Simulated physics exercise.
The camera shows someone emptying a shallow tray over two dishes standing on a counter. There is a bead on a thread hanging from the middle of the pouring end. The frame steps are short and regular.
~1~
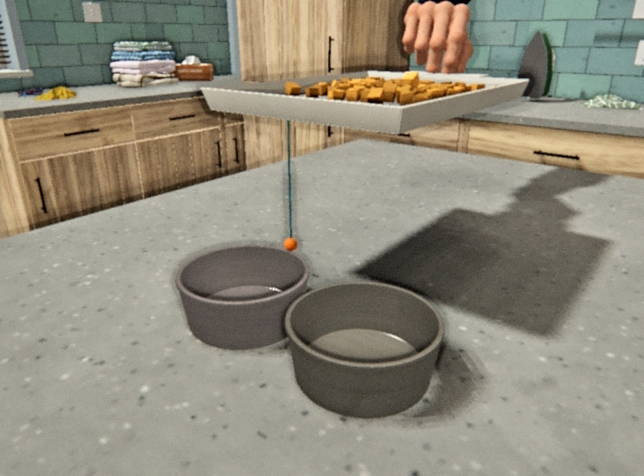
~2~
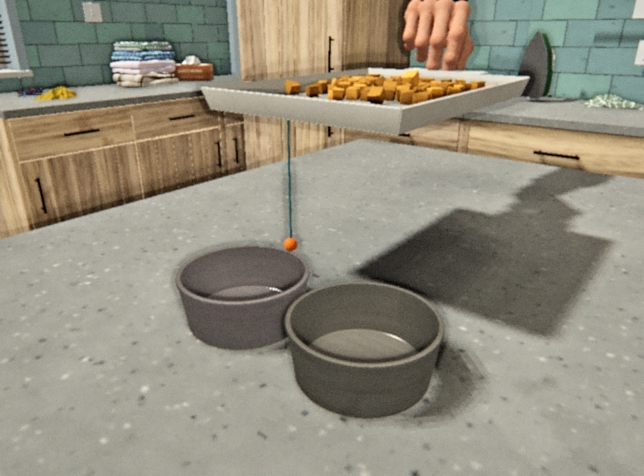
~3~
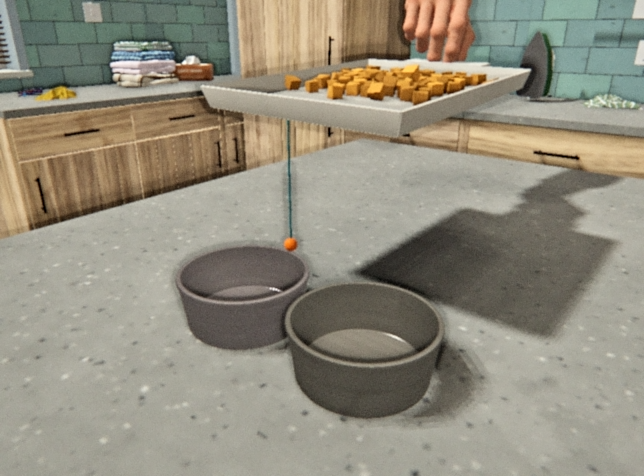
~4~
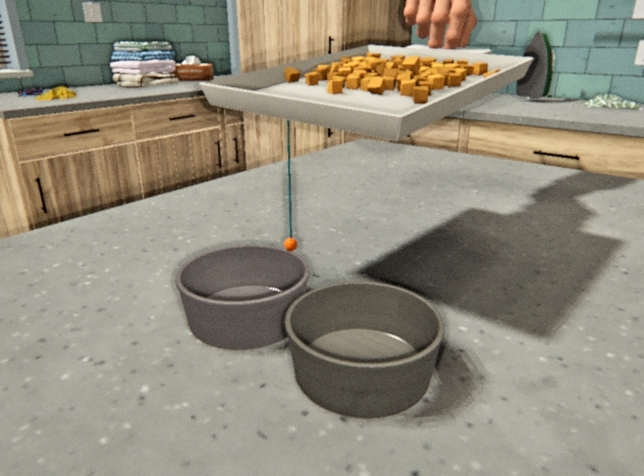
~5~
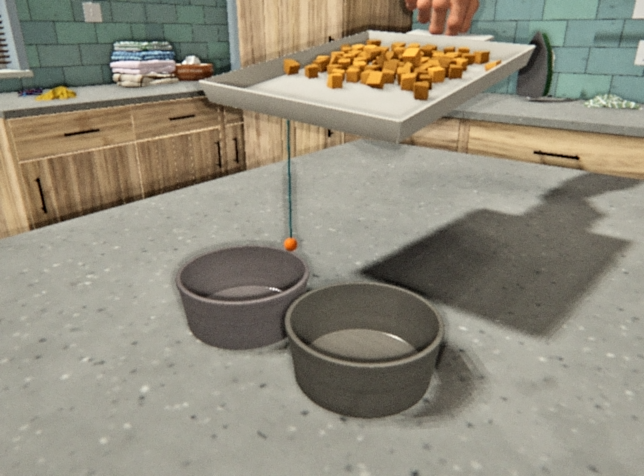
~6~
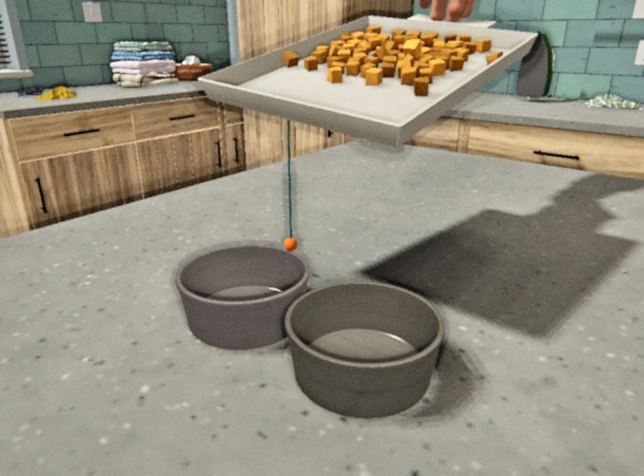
In this clip, a hand is at the far side of a shallow tray of orange-brown cubes above two dark round dishes on a counter; the tray gradually tilts toward the viewer, its right front corner dipping slightly.
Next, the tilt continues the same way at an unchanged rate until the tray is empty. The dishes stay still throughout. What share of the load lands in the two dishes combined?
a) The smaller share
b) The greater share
Answer: B.
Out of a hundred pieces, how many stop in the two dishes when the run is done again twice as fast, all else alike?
Roughly 80 percent.
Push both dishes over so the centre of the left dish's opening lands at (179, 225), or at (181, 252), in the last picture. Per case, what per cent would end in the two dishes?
The first position comes out at 0 per cent, the other at 30 per cent.
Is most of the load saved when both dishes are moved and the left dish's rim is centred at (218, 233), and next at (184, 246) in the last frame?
At place one the minor share; at place two the minor share.
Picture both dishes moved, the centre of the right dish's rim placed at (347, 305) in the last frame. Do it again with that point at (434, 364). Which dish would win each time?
Taking the places in turn, it's the right side and then the left side.
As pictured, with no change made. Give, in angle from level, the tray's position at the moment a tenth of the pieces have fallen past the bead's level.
That happens at around 65°.
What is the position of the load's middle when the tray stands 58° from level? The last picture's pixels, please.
Its middle sits at about pixel (370, 94).
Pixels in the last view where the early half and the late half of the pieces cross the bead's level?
I'd say around (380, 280) at first, then around (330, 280).
Shortly afterwards, tray tipped steeply; all but a few on the tray; only a few in the right dish; a little in the air.
Next, tray tipped right over; the bulk on the tray; a little in the right dish; only a few in the left dish; only a few outside both.
Some moments later, tray tipped past a quarter turn; the bulk in the right dish; a little in the left dish; a little outside both; only a few in the air.
In the end, tray tipped past a quarter turn; the bulk in the right dish; a little in the left dish; a little outside both; only a few in the air.
